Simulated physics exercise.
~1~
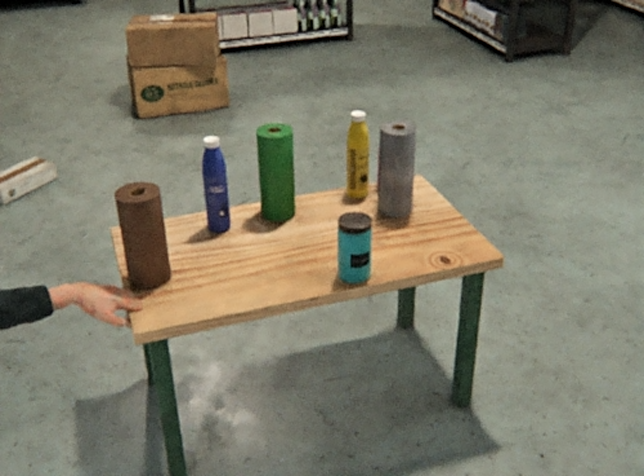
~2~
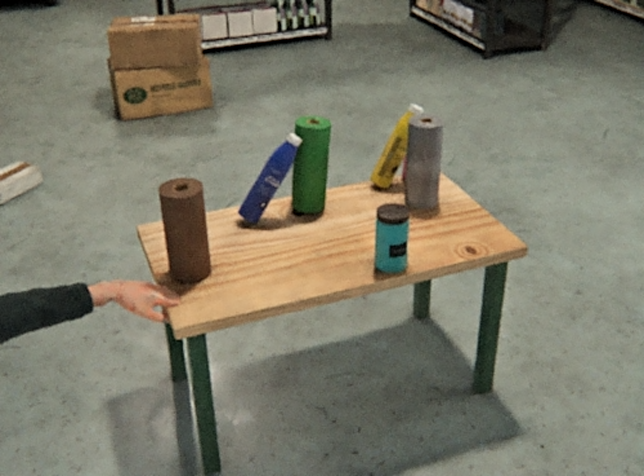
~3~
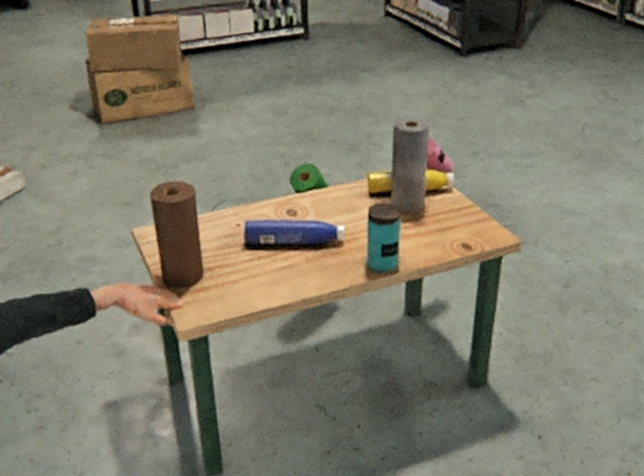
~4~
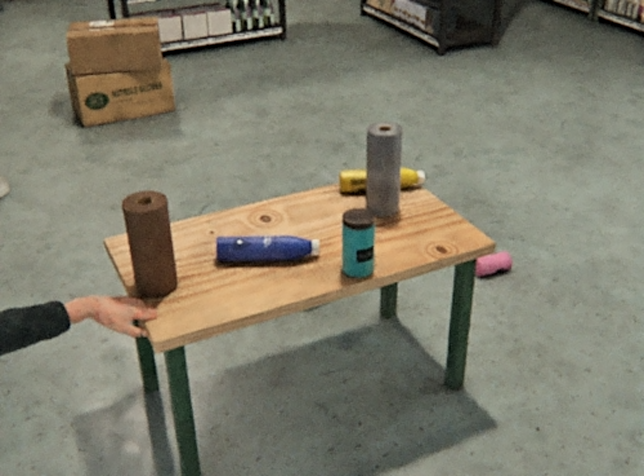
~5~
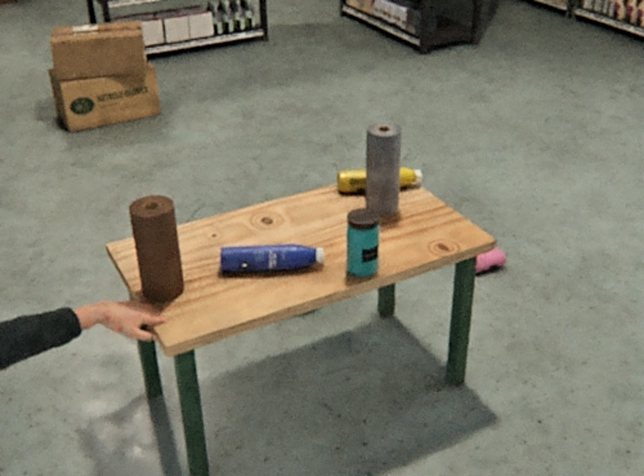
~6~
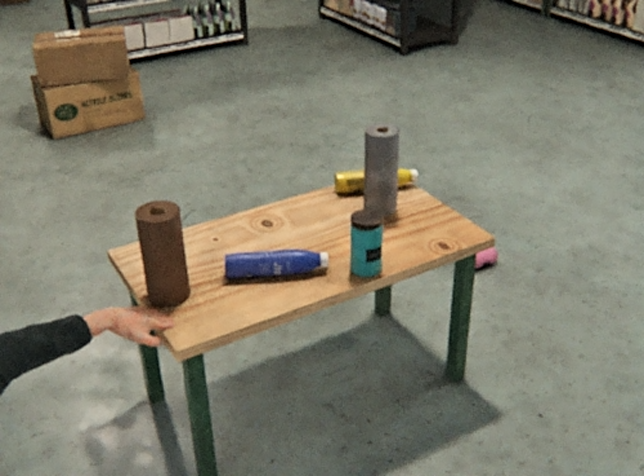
A light wooden table jolts beside a resting hand, and the blue and yellow bottles tip onto their sides while the green roll and a pink jar drop off the far side. The brown roll, grey roll and turquoise jar stay upright, and the pink jar ends on the floor.
